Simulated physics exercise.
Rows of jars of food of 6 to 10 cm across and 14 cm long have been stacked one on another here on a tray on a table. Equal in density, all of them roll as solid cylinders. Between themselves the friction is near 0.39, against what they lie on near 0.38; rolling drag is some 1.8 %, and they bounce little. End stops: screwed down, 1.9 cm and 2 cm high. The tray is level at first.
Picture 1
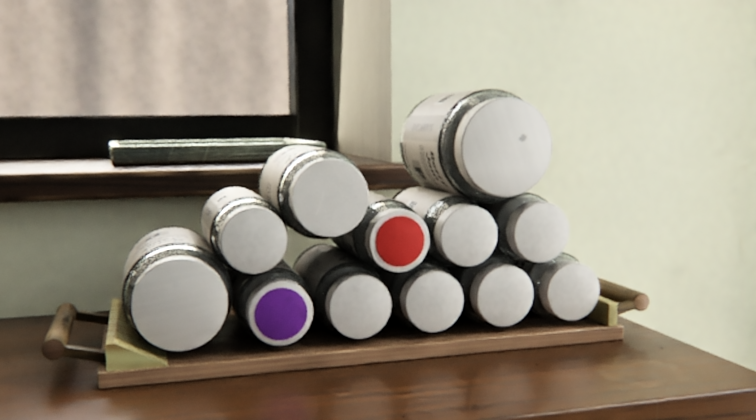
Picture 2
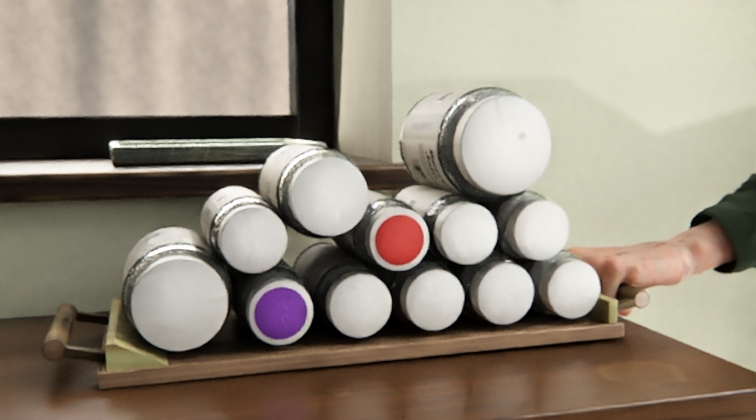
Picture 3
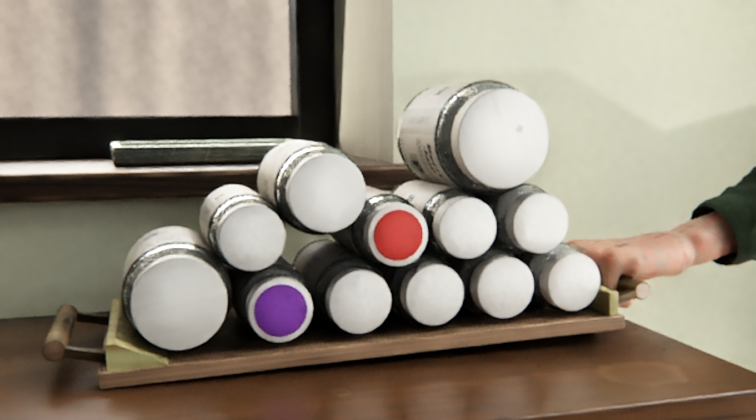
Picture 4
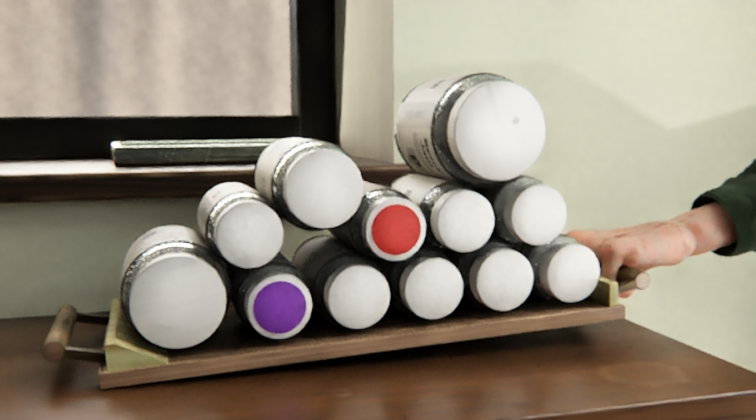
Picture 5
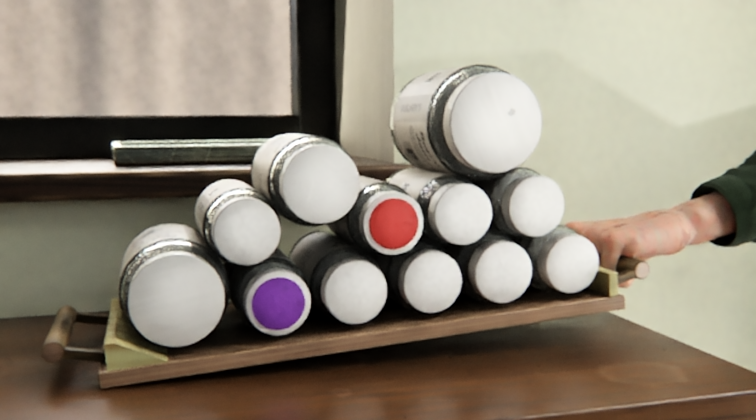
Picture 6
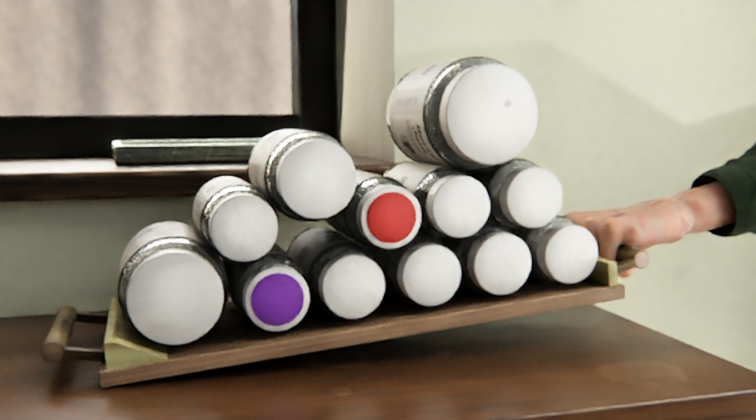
A stack of white-lidded jars lies on its side, ends facing the viewer, on a wooden tray on a brown table beside a window and pale green wall, seen from the front by a still camera. One lid shows a purple disc low on the left, another a red disc near the middle. A dark-sleeved hand comes in from the right, grips the tray's handle and slowly raises that end slightly, the jars keeping their arrangement.
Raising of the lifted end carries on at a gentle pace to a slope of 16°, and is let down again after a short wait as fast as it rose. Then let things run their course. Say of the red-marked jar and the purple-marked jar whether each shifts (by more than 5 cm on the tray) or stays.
Red shifts, purple shifts.
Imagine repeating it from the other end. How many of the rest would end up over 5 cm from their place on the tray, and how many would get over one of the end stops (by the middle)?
It would be 0 and 0 respectively.
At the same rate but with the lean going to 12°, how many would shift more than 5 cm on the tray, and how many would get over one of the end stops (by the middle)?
12 and 6.
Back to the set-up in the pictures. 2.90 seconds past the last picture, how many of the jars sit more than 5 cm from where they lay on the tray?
12 at that time.
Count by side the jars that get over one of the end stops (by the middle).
Counting left then right, it's 10 and 0.
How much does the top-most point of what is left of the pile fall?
Something like 14 cm, I'd say.
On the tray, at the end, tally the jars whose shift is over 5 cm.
Exactly 12 in total.
Another 1.03 s on from the last picture, right end up 16°; 11 now displaced over 5 cm; 4 over the left wedge; red 14 cm left; purple 15 cm left and 2 cm up (moves measured on the tray).
Another 1.94 s on from the last picture, right end up 9°; 12 now displaced over 5 cm; 10 over the left wedge; red fallen off to the left; purple fallen off to the left.
Another 2.73 s on from the last picture, tray level; 12 now displaced over 5 cm; 10 over the left wedge; red fallen off to the left; purple fallen off to the left.
All still, 3.2 s past the final picture, 12 moved over 5 cm; 10 over the left wedge; red fallen off to the left; purple fallen off to the left; top of the pile 6 cm high, from 20 cm.
